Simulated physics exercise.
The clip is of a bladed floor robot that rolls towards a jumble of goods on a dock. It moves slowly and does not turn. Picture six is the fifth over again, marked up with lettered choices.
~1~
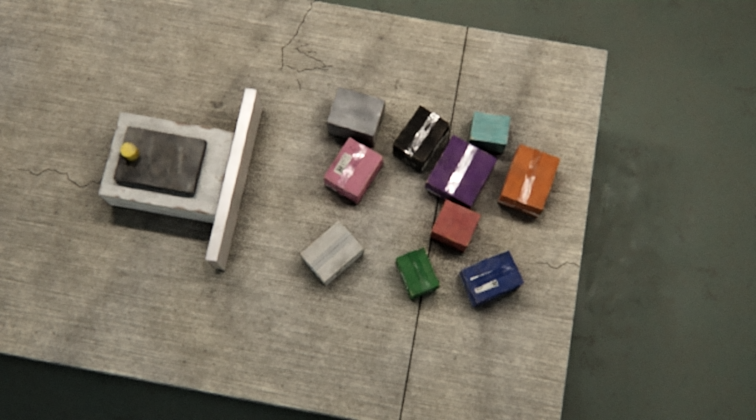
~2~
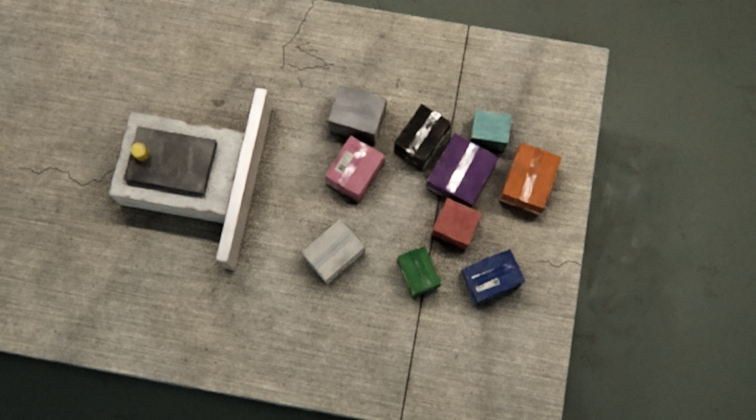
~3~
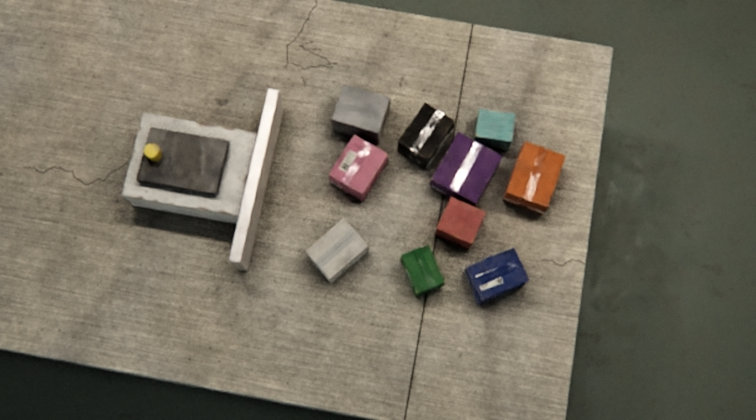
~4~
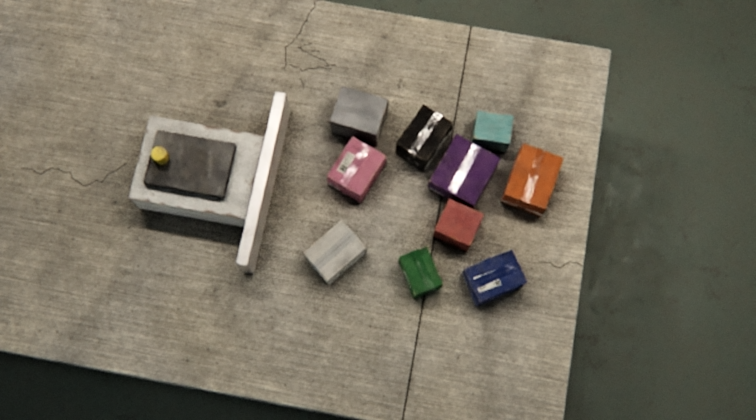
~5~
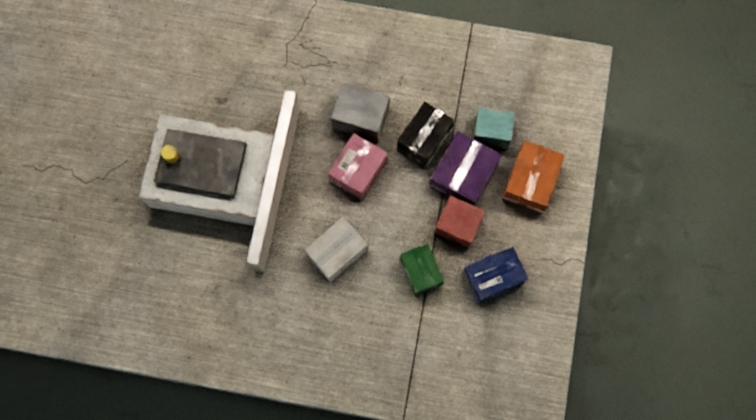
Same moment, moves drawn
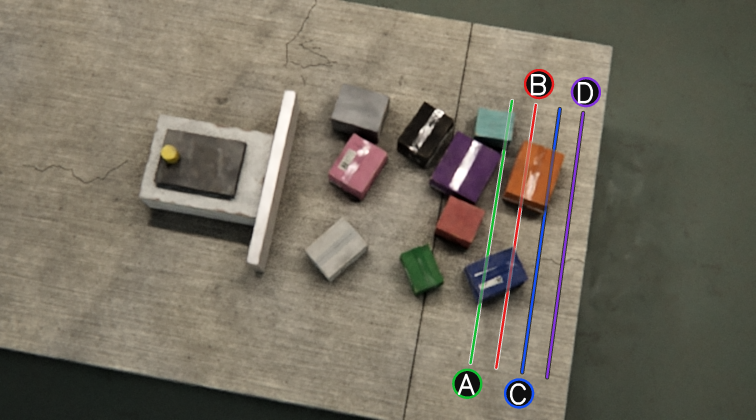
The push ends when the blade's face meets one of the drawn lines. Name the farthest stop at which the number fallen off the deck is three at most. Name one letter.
B is the last line within the limit.
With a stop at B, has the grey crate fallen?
No.
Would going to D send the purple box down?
Yes.
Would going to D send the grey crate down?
No.
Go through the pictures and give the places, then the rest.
Red crate (455, 226); blue parcel (491, 278); white parcel (332, 253), in the first picture.
Robot (177, 161); green parcel (419, 272), in the second picture.
Robot (189, 162); pink parcel (358, 168), in the third picture.
Robot (197, 165); grey crate (360, 116), in the fourth picture.
Robot (207, 164); black parcel (425, 135); red crate (459, 222); blue parcel (495, 275), in the fifth picture.
On the copy, A at (492, 227); B at (517, 231); C at (542, 236); D at (566, 240).
On B. First, robot (294, 179); purple box (478, 175); grey crate (407, 118).
Then, robot (383, 195); orange box (610, 220); blue parcel (544, 286).
Finally, robot (452, 207); orange box over the edge; blue parcel over the edge; three fallen.
By contrast, A is within the limit but short; C drops six; D drops six.
